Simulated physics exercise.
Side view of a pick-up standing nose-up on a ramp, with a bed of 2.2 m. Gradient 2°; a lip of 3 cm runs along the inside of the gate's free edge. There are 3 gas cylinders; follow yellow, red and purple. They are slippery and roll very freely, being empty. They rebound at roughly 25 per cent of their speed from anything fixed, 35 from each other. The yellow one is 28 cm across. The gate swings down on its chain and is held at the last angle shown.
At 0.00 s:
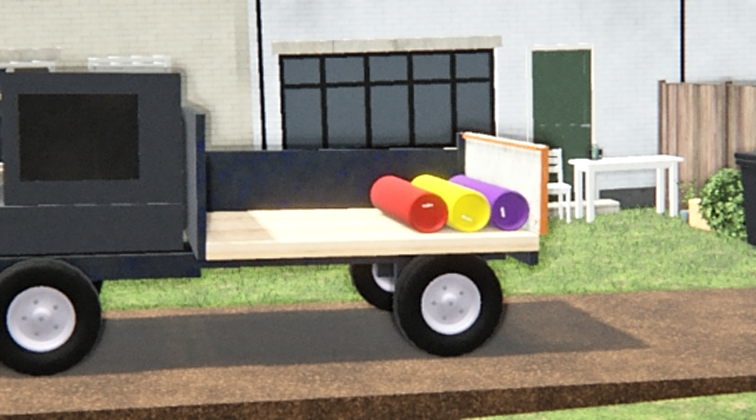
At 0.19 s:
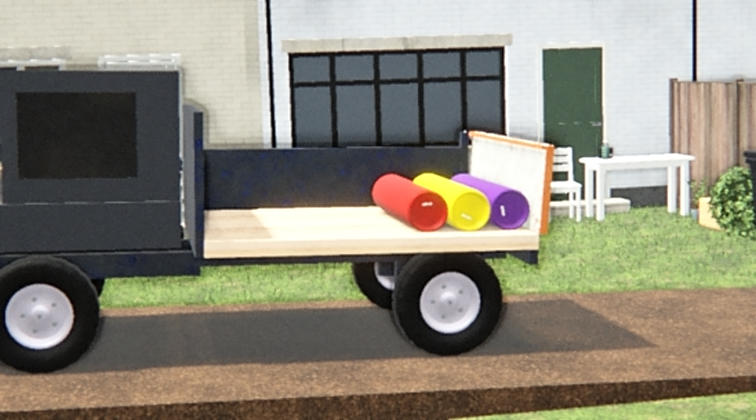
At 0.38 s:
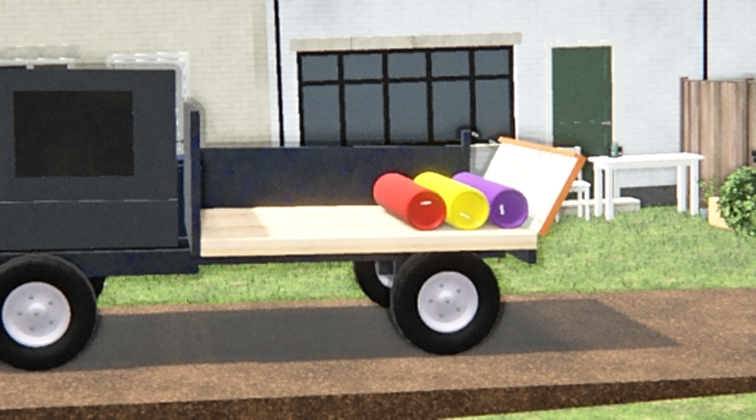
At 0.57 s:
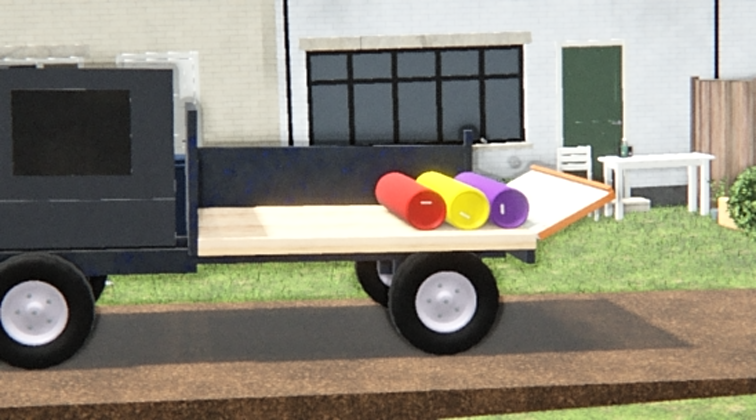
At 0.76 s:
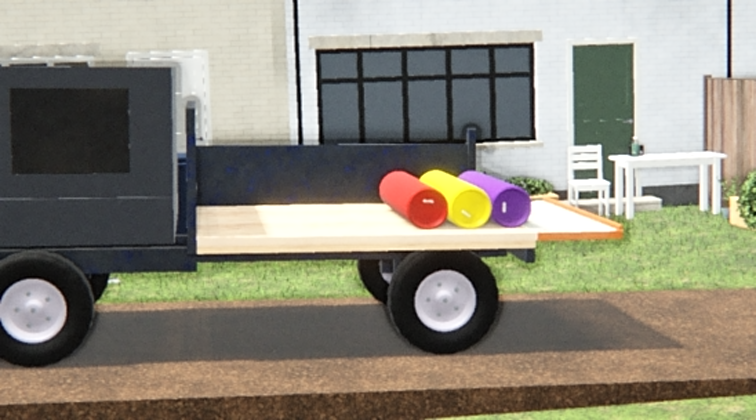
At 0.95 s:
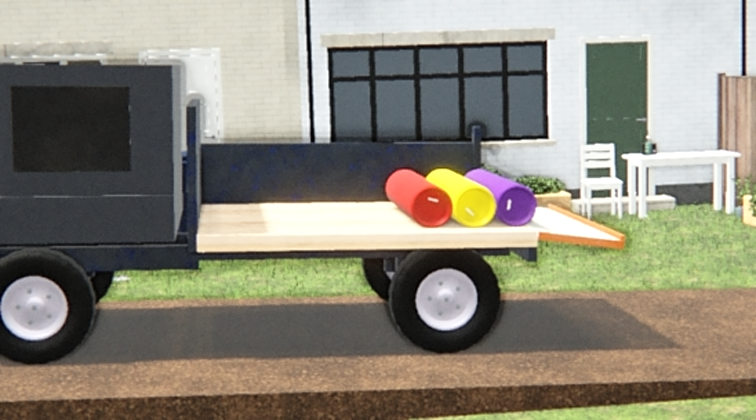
In a grassy yard beside a pale brick building, the orange-edged tailgate of a dark pick-up swings down at the right to slightly below level, while the red, yellow and purple cylinders on its bed shift slightly right.
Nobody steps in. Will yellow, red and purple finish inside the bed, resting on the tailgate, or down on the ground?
Yellow is left down on the ground. Red is left down on the ground. Purple is left down on the ground.
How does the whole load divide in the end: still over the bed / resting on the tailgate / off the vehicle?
0, 0 and 3.
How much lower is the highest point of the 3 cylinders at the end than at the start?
Roughly 90 cm.
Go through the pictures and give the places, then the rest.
Yellow (471, 212), red (430, 213), purple (512, 212); gate 88° above level, tip at (544, 150); 3 of the 3 make up the bottom layer on the bed, in the first picture.
Yellow (471, 211), red (429, 212), purple (512, 210); gate 84° above level, tip at (550, 149), in the second picture.
Yellow (469, 210), red (427, 211), purple (511, 209); gate 60° above level, tip at (581, 159), in the third picture.
Yellow (469, 210), red (427, 210), purple (511, 209); gate 26° above level, tip at (612, 196), in the fourth picture.
Yellow (471, 208), red (429, 209), purple (513, 208); gate 2° below level, tip at (619, 234), in the fifth picture.
Yellow (475, 207), red (433, 207), purple (518, 207); gate 9° below level, tip at (621, 244), in the sixth picture.
By 1.9 s, yellow is on the bed, 25 cm short of the hinge, rolling right; red is on the bed, 50 cm short of the hinge, rolling right; purple is on the gate, 5 cm past the hinge, rolling right; 0 of 3 are out.
By 3.2 s, yellow is on the gate, 20 cm past the hinge, rolling right; red is on the bed, 15 cm short of the hinge, rolling right; purple is out on the ground; 1 of 3 is out.
By 4.6 s, yellow is out on the ground; red is dropping off the gate; purple is off the vehicle; 3 of 3 are out.
Finally (6.4 s), yellow is out on the ground; red is off the vehicle; purple is out on the ground; 3 of 3 are out.
